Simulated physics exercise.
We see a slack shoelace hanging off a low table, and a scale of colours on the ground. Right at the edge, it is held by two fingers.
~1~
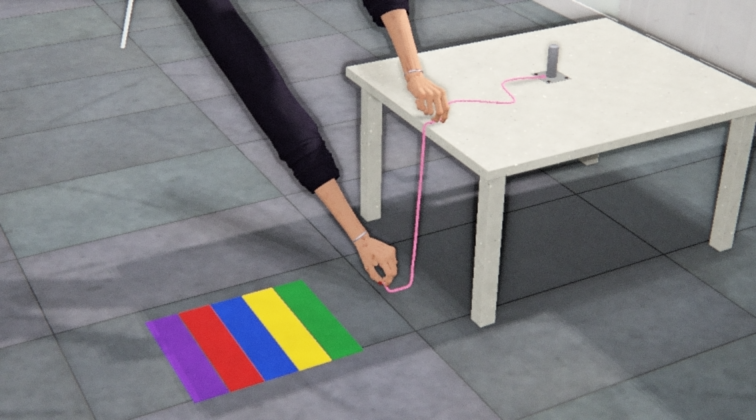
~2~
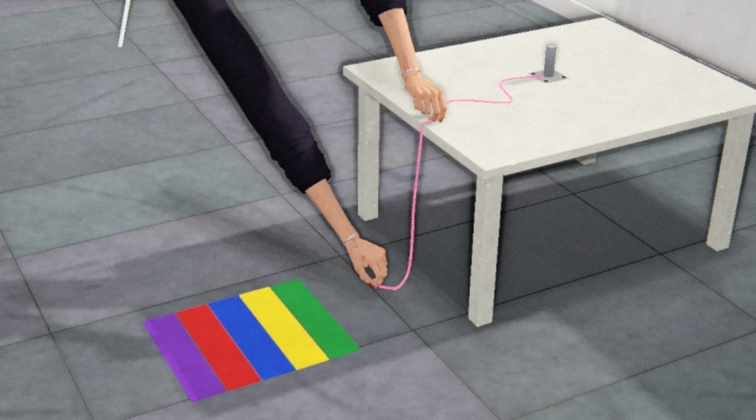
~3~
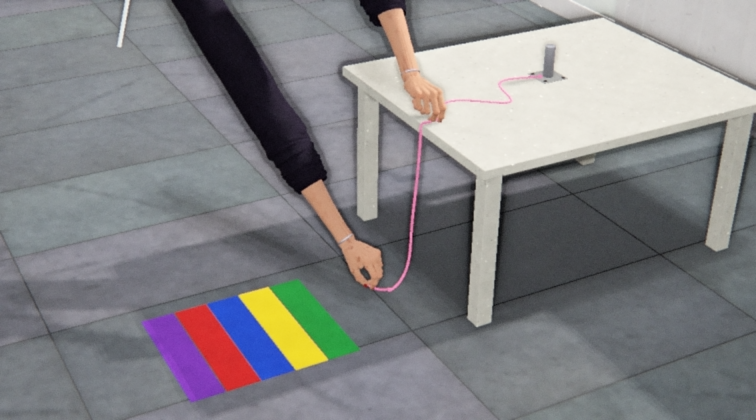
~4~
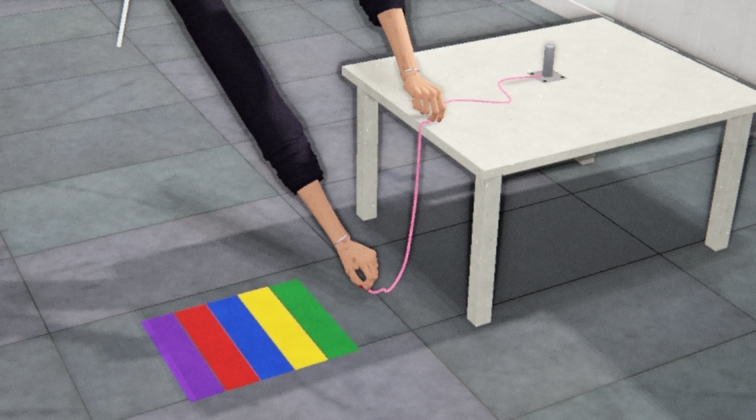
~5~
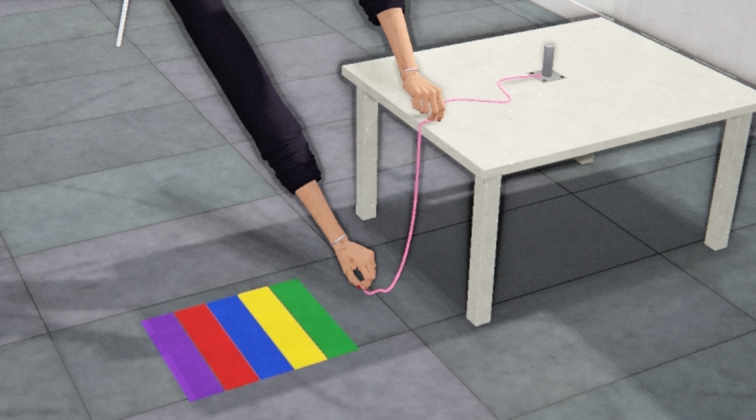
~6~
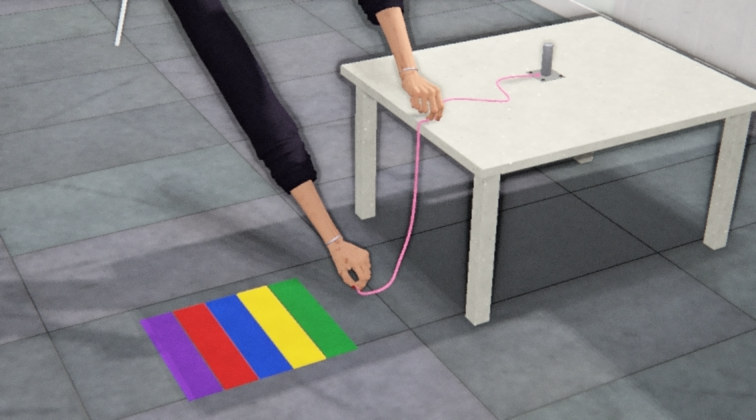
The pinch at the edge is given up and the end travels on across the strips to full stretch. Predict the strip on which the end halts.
The red strip.
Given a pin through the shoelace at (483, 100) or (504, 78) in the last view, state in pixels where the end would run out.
(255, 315); (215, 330).
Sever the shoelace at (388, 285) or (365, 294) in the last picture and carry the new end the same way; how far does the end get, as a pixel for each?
In order, around (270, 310) and (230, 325).
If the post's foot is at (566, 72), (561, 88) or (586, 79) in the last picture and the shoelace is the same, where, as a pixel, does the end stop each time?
First close to (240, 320), next close to (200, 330), last close to (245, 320).
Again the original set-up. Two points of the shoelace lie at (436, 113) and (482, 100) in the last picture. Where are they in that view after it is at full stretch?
At (395, 135), then (448, 105).
A little later, end near (274, 311); over yellow.
Next, end near (235, 322); over blue.
When it is tight, end near (210, 329); over red. Over red.
